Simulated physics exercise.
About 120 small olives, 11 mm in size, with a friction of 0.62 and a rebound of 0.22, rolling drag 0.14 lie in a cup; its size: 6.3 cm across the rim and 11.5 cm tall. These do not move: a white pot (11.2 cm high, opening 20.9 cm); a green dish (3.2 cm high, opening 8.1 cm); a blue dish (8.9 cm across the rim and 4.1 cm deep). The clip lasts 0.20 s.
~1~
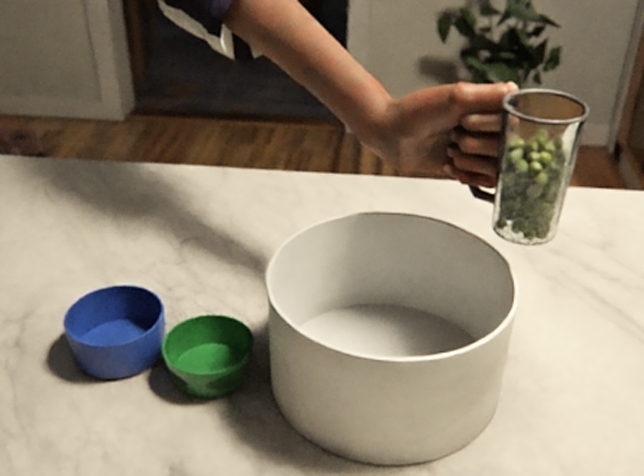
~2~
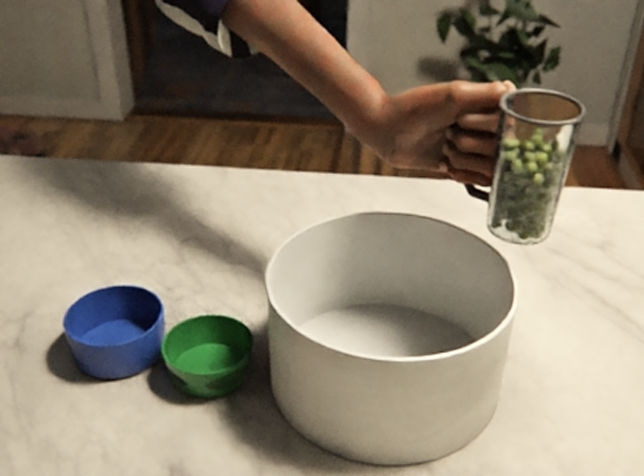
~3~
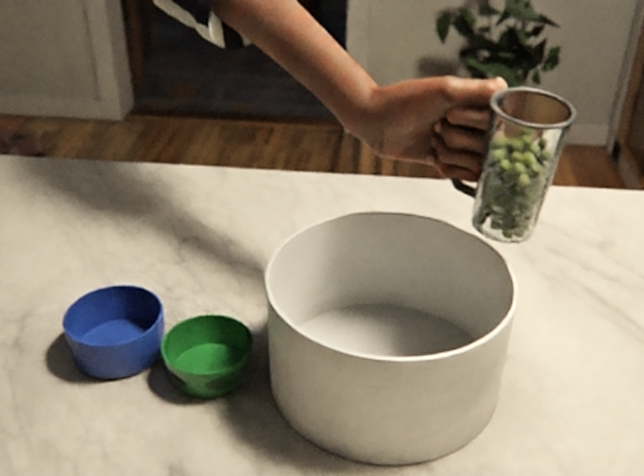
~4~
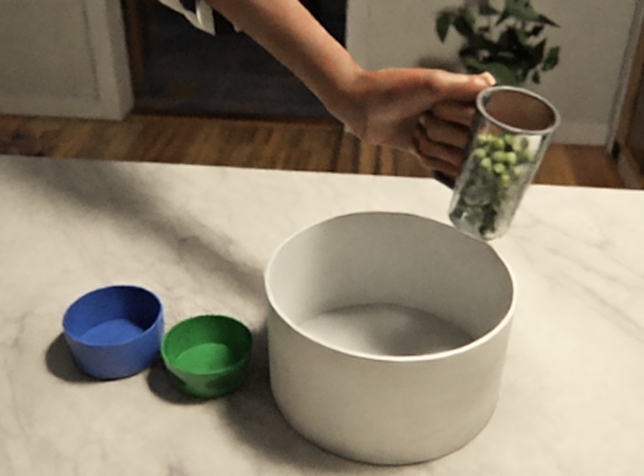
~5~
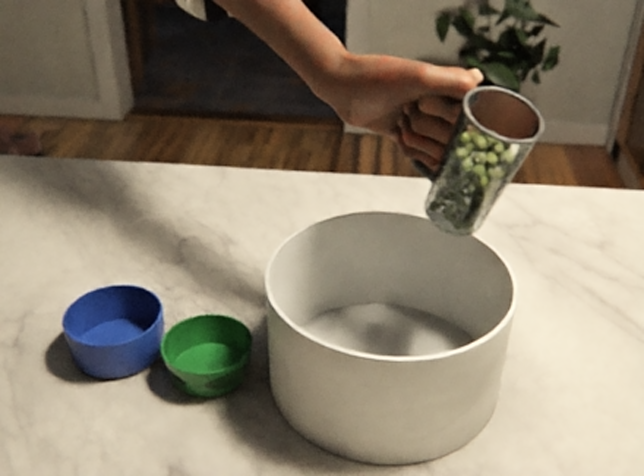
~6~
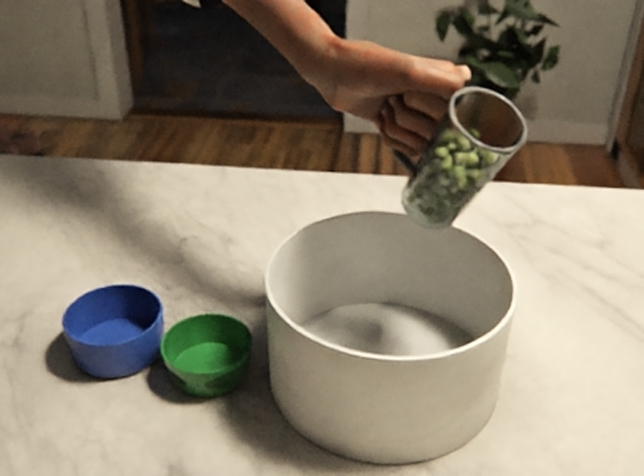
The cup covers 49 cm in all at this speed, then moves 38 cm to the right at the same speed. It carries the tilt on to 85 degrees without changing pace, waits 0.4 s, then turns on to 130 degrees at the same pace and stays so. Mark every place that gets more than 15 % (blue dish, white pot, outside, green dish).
In the blue dish: Over; in the white pot: Under; outside everything: Over; in the green dish: Over.
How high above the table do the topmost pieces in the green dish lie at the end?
Roughly 3.0 cm.
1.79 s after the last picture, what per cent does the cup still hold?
Roughly 0 per cent.
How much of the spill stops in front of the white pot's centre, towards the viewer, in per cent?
Roughly 60 per cent.
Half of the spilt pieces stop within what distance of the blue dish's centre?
Some 10 cm.
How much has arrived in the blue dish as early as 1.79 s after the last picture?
Near 30 per cent so far.
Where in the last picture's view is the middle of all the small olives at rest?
Near (141, 355).
Then, 0.68 s after the last picture, tilt 85 degrees; cup 100 %; middle of all pieces near (132, 150).
Then, 1.26 s after the last picture, tilt 130 degrees; outside 20 %, cup 65 %, in the air 20 %; middle of all pieces near (23, 209).
Then, 1.79 s after the last picture, tilt 130 degrees; outside 30 %, green dish 40 %, blue dish 30 %; middle of all pieces near (135, 357).
Then, 2.29 s after the last picture, tilt 130 degrees; outside 30 %, green dish 40 %, blue dish 30 %; middle of all pieces near (135, 358).
In the end, outside 30 %, green dish 40 %, cup 0 %, blue dish 30 %, white pot 0 %.
